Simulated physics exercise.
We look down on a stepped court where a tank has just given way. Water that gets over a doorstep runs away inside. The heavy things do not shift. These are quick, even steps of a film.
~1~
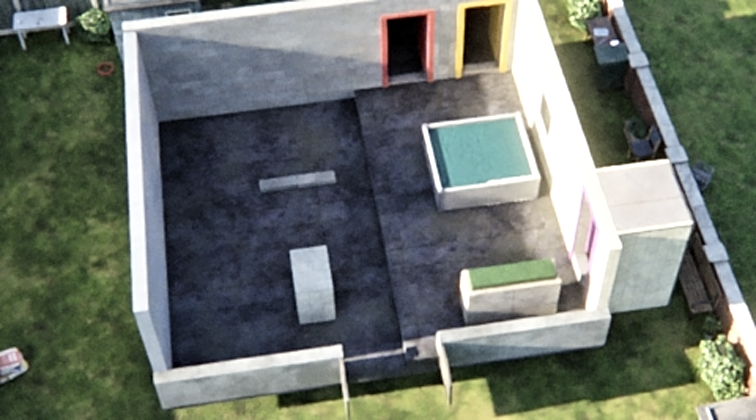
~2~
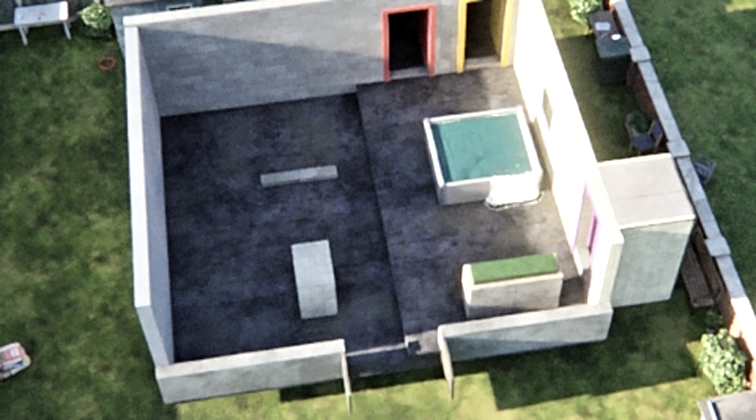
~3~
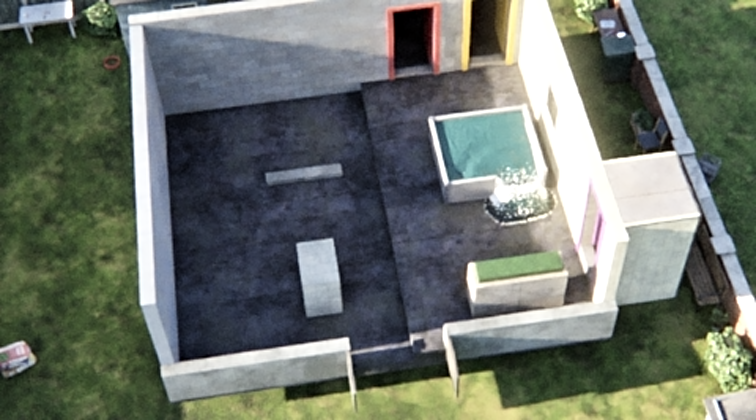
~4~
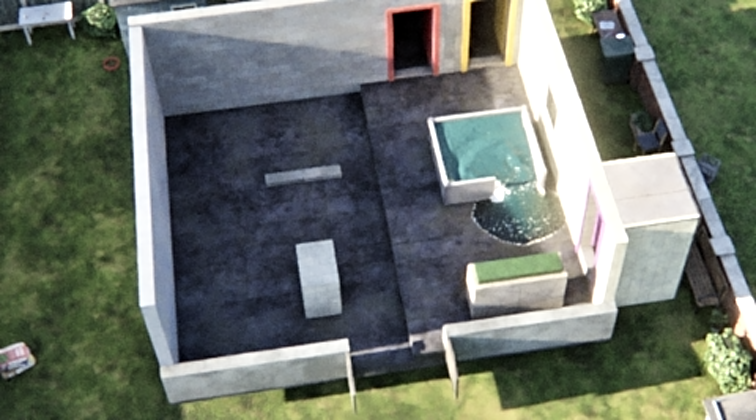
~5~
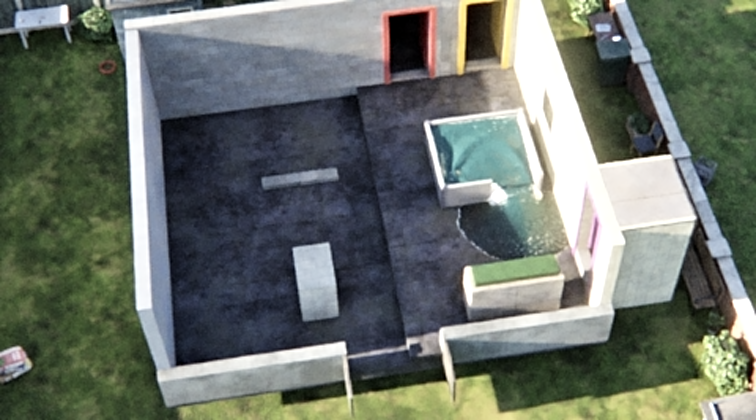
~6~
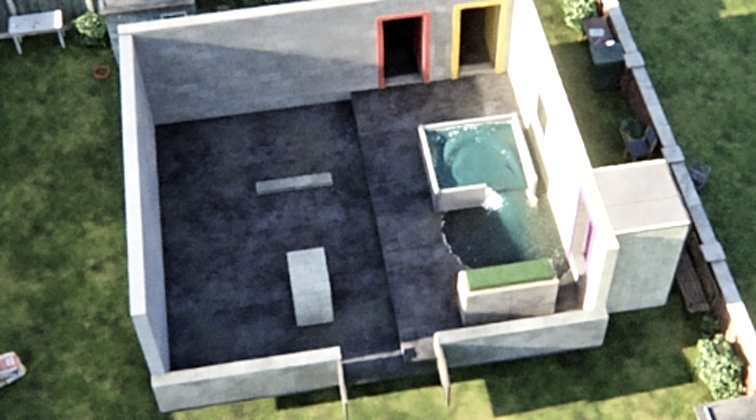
Water burst from the front right corner of a raised, pale-walled tank in a roofless court, splashed onto the dark floor, then spread in a widening pool toward the green-topped block and the right-hand wall.
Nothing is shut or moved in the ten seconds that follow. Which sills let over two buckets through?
In the end: The red door stays under that; the yellow door stays under that; the purple door stays under that.
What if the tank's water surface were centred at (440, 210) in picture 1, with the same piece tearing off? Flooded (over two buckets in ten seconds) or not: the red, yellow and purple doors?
Then: Red keeps below it, yellow lets less in, purple takes more.
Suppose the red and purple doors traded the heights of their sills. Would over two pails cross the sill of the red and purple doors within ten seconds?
Red door is under; purple door passes that mark.
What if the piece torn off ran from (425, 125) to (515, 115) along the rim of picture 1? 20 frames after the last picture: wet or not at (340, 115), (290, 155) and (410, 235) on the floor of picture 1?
As listed: Covered, awash, free of water.
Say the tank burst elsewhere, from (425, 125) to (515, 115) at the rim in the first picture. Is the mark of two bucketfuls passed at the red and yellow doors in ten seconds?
My reading: The red door passes that mark, the yellow door passes that mark.
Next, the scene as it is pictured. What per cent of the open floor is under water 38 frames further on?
About 45 per cent.
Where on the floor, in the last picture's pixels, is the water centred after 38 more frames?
Close to (433, 251).
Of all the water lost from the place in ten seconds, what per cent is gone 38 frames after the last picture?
Roughly 55 per cent.
A moment on, water covers 10 % of the floor; the red door not reached, the yellow door not reached, the purple door wet at the sill, nothing in.
Next, water covers 15 % of the floor; the red door not reached, the yellow door not reached, the purple door wet at the sill, nothing in.
Then, water covers 30 % of the floor; the red door not reached, the yellow door not reached, the purple door under two buckets in.
Later, water covers 45 % of the floor; the red door not reached, the yellow door not reached, the purple door under two buckets in.
In the end, water covers 70 % of the floor; the red door not reached, the yellow door wet at the sill, nothing in, the purple door under two buckets in.
